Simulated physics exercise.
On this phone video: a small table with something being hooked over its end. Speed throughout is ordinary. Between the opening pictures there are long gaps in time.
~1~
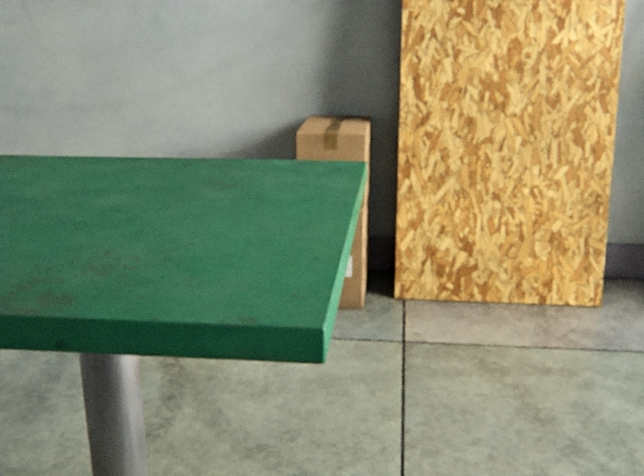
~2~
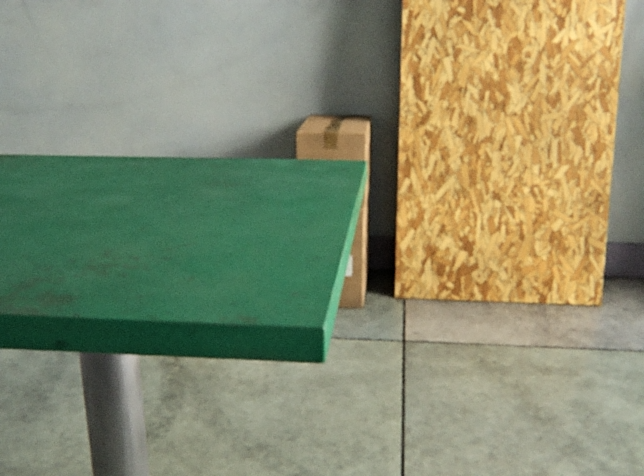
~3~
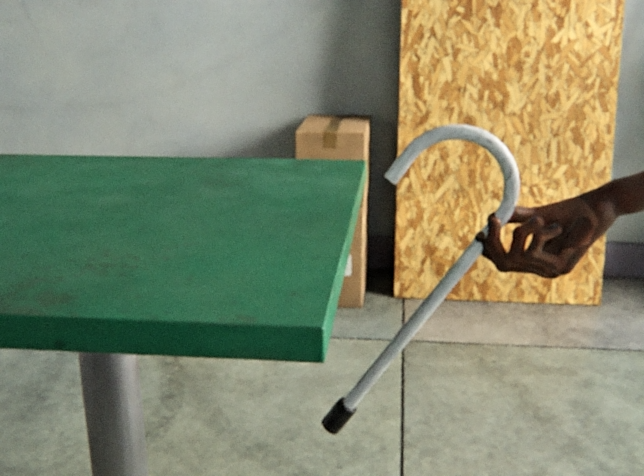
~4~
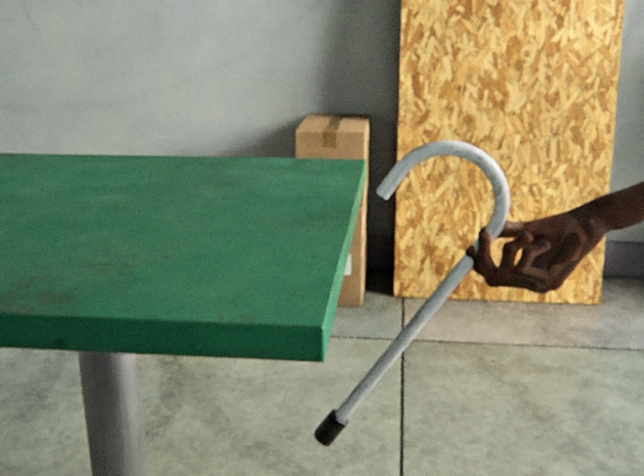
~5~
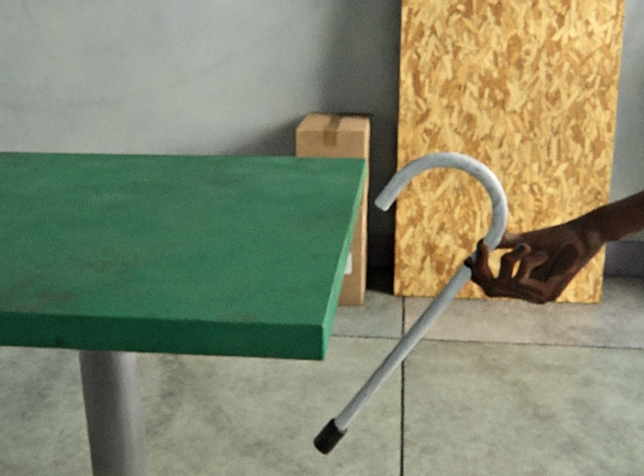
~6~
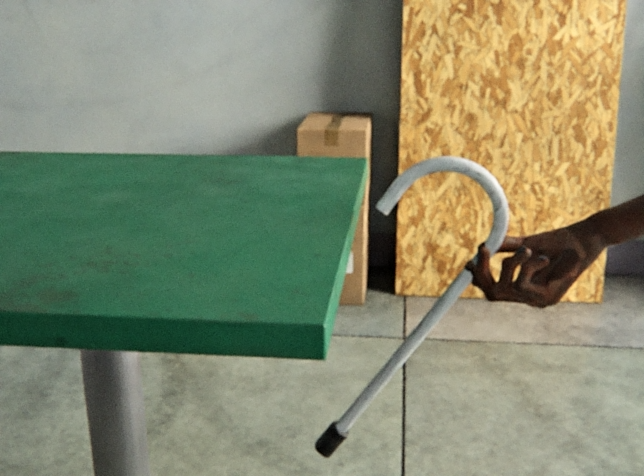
A hand bringing a grey hooked cane in from the right, lowering it slightly and holding it beside a green table's edge.
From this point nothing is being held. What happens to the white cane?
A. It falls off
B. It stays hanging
Option A: It falls off.
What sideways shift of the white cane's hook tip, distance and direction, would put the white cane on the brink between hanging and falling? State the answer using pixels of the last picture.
The flip comes at close to 28 pixels toward the left.
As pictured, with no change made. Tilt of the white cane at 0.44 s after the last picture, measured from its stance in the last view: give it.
25 degrees.
Then, 0.30 s later than the last frame, white cane dropping.
When it is over, the white cane slips off.
